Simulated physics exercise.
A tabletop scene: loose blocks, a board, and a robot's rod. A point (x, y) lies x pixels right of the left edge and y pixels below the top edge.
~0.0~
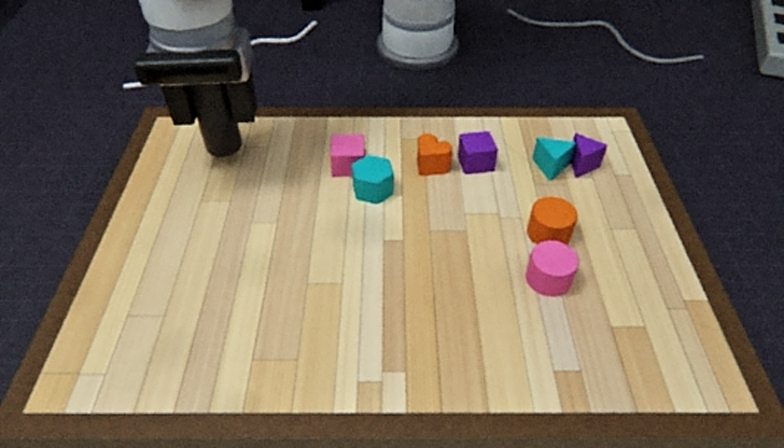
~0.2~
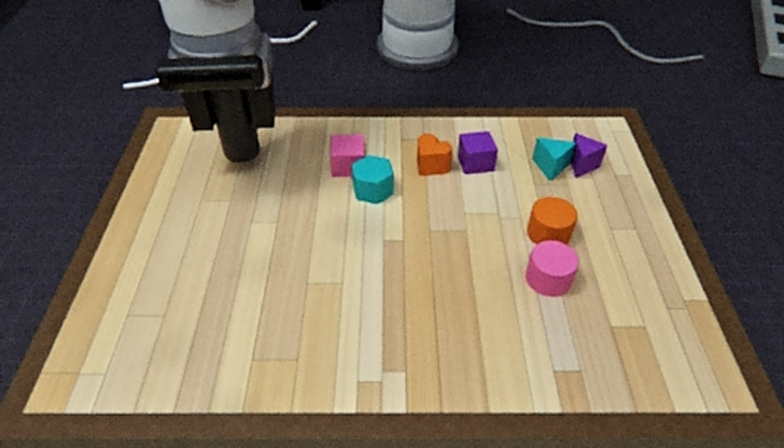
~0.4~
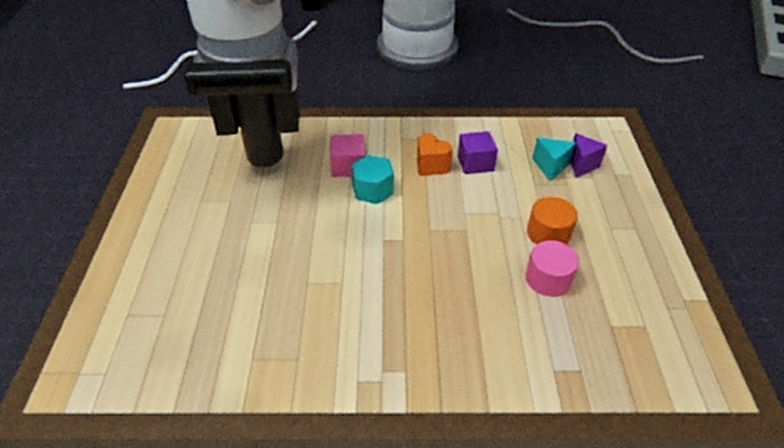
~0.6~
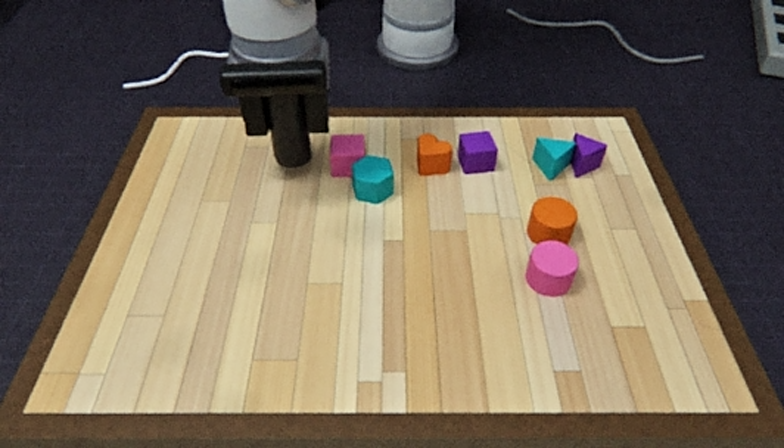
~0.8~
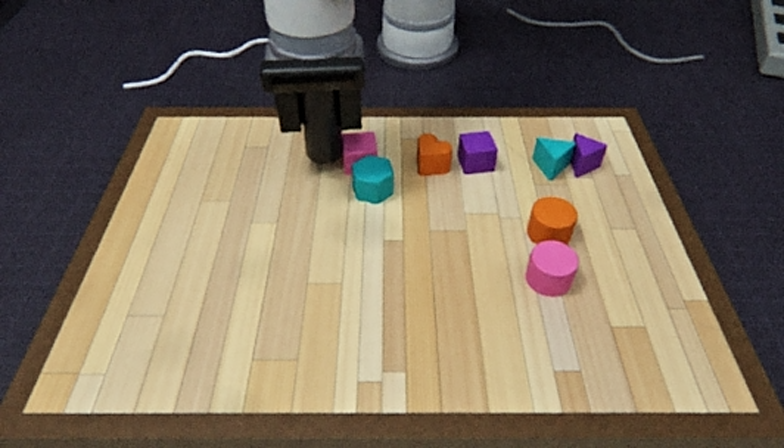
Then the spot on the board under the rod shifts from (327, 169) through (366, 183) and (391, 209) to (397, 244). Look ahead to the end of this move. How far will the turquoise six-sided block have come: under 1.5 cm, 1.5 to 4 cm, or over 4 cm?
Above 4 cm.
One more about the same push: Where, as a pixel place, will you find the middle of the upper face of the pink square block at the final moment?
So, by the moment the path ends, you'll find the top centre of the pink square block at (383, 141).
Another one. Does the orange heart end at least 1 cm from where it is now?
I'd say no.
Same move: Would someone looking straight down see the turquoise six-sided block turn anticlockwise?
Yes - that is the case.
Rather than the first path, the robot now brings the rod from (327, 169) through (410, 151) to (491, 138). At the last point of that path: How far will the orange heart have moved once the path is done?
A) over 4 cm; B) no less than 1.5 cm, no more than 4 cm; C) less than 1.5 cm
I'll go with B - no less than 1.5 cm, no more than 4 cm.
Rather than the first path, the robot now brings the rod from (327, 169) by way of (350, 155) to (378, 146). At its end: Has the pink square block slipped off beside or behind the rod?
It seems not.
What follows on the original path. One third of the way, rod (365, 167); pink square block (383, 141), turned 45° anticlockwise; turquoise six-sided block (395, 177).
Two thirds of the way, rod (392, 194); pink square block (383, 141), turned 45° anticlockwise; turquoise six-sided block (431, 196), turned 40° anticlockwise.
At the end, rod (398, 229); pink square block (383, 141), turned 45° anticlockwise; turquoise six-sided block (438, 201), turned 55° anticlockwise; orange heart still.
